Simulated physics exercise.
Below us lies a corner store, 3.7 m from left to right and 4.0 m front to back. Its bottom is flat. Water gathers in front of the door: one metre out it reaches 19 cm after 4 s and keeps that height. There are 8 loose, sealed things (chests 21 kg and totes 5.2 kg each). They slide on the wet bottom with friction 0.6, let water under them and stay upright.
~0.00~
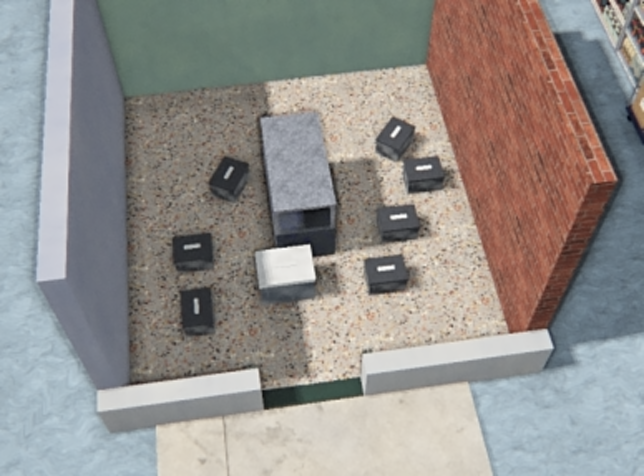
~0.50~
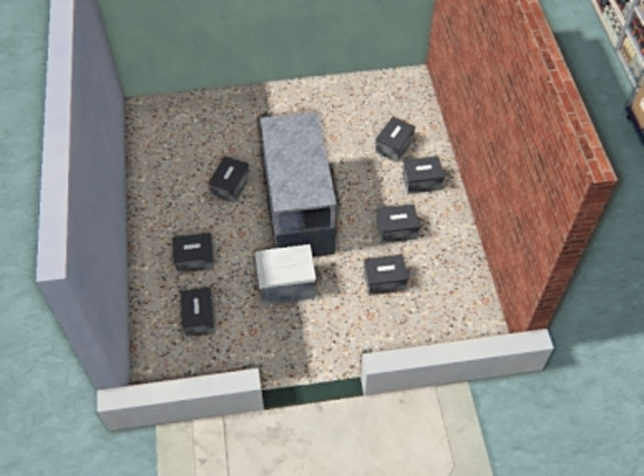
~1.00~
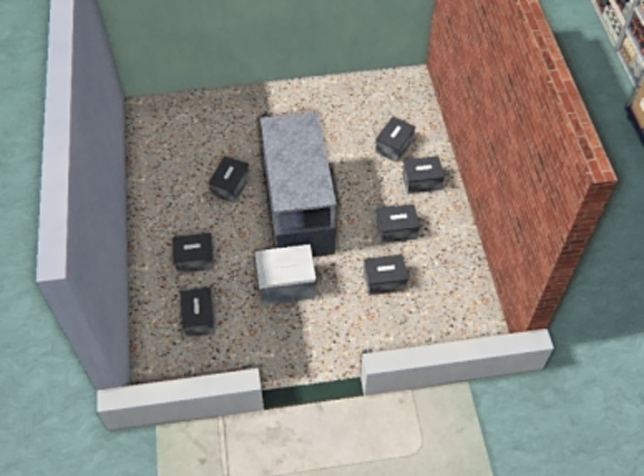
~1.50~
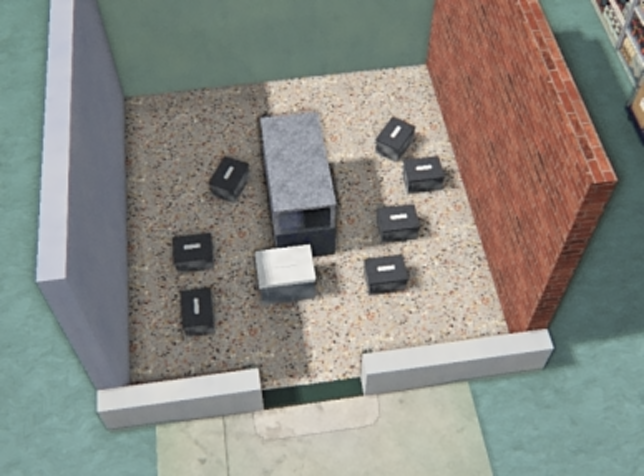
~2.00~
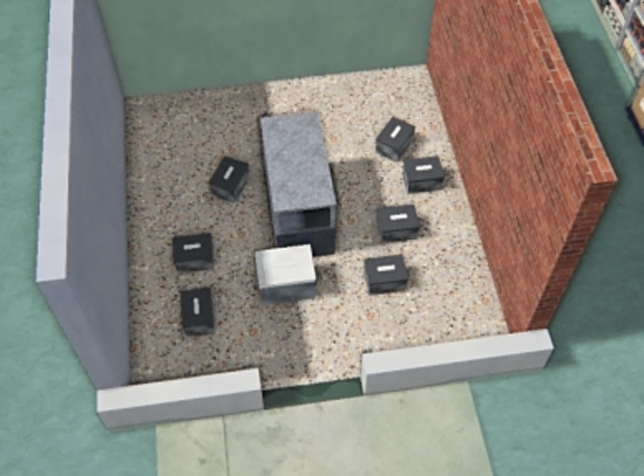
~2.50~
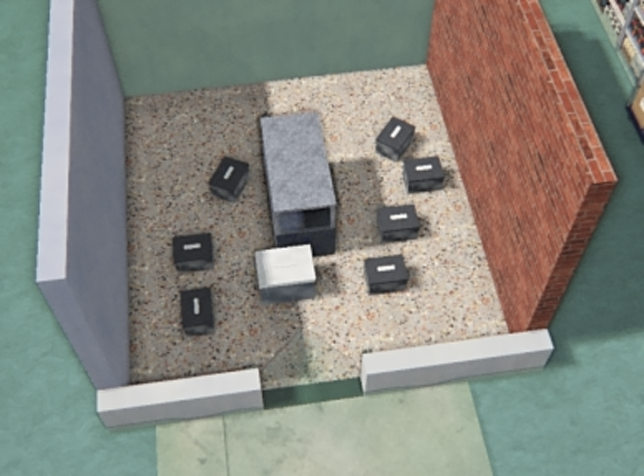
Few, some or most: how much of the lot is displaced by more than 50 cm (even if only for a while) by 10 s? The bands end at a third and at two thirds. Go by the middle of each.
Share: At least two thirds.
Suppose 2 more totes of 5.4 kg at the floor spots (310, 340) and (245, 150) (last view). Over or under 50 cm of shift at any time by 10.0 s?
In that order: More, under.
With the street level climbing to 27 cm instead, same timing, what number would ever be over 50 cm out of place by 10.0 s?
In that case 7 of them.
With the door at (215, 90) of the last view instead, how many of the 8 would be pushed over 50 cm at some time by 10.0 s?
In that case 3 of them.
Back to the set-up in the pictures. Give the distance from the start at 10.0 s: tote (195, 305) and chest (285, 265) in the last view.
In turn: 30 cm, 10 cm.
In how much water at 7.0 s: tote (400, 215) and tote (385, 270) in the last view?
About 7 and 8 cm.
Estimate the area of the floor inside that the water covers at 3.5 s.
About 2.0 m2.
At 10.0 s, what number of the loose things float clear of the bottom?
I count 6.
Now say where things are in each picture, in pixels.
In the first frame, a chest at (285, 265), on the bottom; a tote at (229, 173) rests on the ground; water covers 0.0 m2; 0 of 8 have shifted.
In the second frame, a chest at (285, 265) rests on the ground; a tote at (229, 173) rests on the ground; water covers 0.0 m2; 0 of 8 have shifted.
In the third frame, a chest at (285, 265) rests on the ground; a tote at (229, 173), on the bottom; 0.0 m2 under water; 0 of 8 have shifted.
In the fourth frame, a chest at (285, 265) rests on the ground; a tote at (229, 173), on the bottom; 0.0 m2 under water; 0 of 8 have shifted.
In the fifth frame, a chest at (285, 265) rests on the ground; a tote at (229, 173) rests on the ground; 0.0 m2 under water; 0 of 8 have shifted.
In the sixth frame, a chest at (285, 265) rests on the ground; a tote at (229, 173) rests on the ground; 0.3 m2 under water; 0 of 8 have shifted.
After 3.5 s 0 of 8 are over 50 cm from their spots; 0 afloat.
After 4.5 s 0 of 8 are over 50 cm from their spots; 0 afloat.
After 7.0 s 5 of 8 are over 50 cm from their spots; 3 afloat.
After 10.0 s 5 of 8 are over 50 cm from their spots, and 6 have been at some point; 6 afloat.
